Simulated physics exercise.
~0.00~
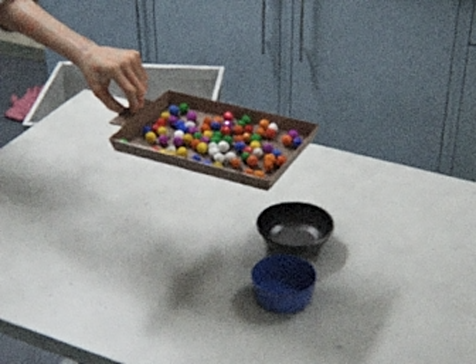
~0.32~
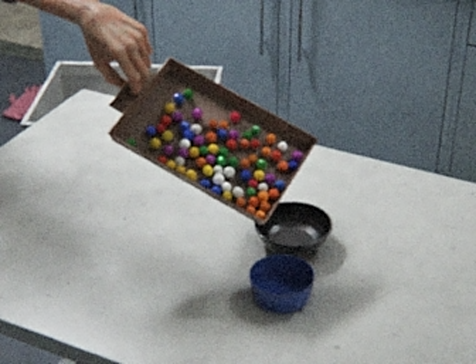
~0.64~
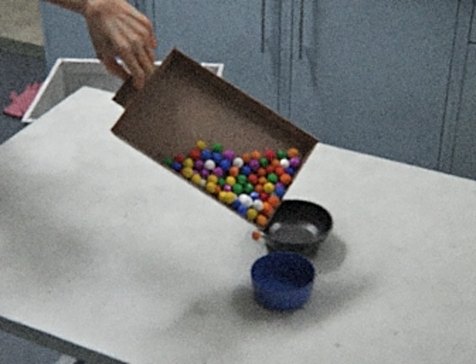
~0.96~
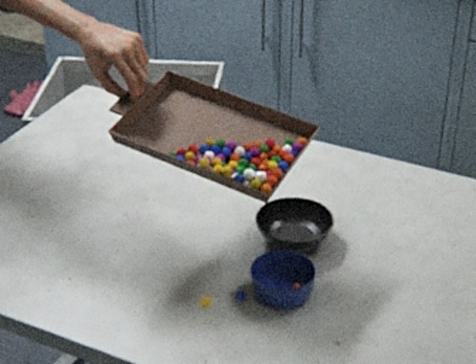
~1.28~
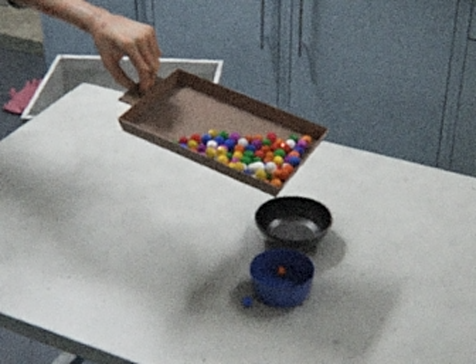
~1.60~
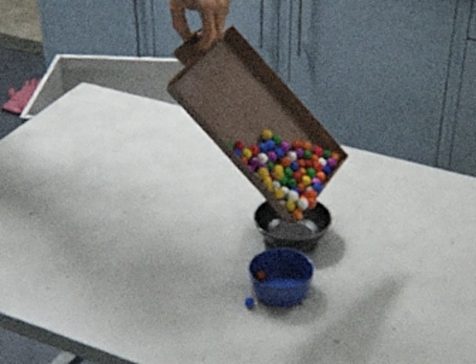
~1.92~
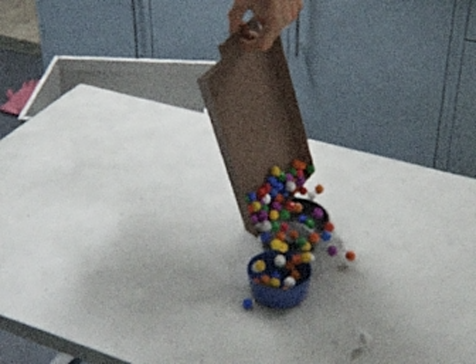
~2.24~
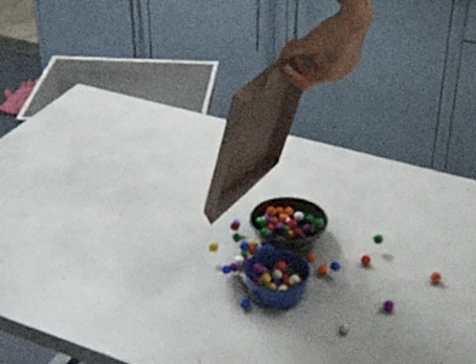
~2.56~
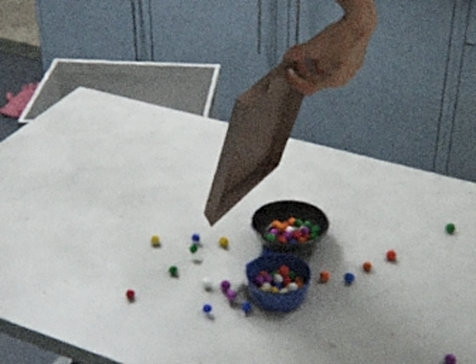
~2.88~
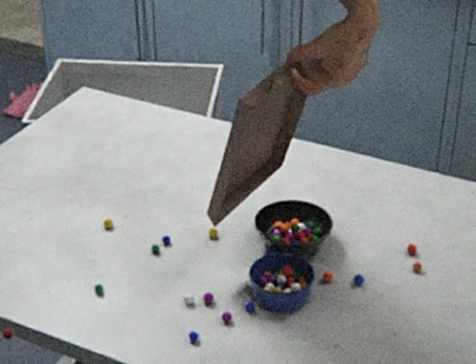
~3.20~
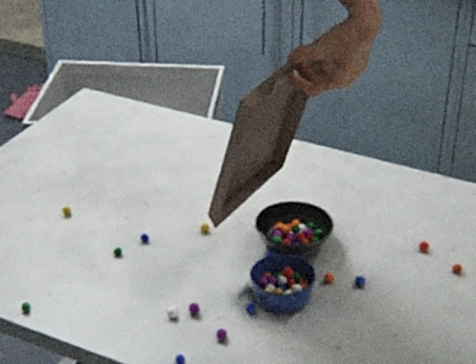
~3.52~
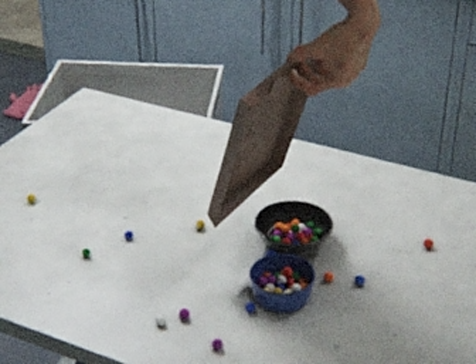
Colourful marbles tumbling from a hand-tilted tray after a brief levelling, filling a black bowl and blue dish, others scattering across the table.
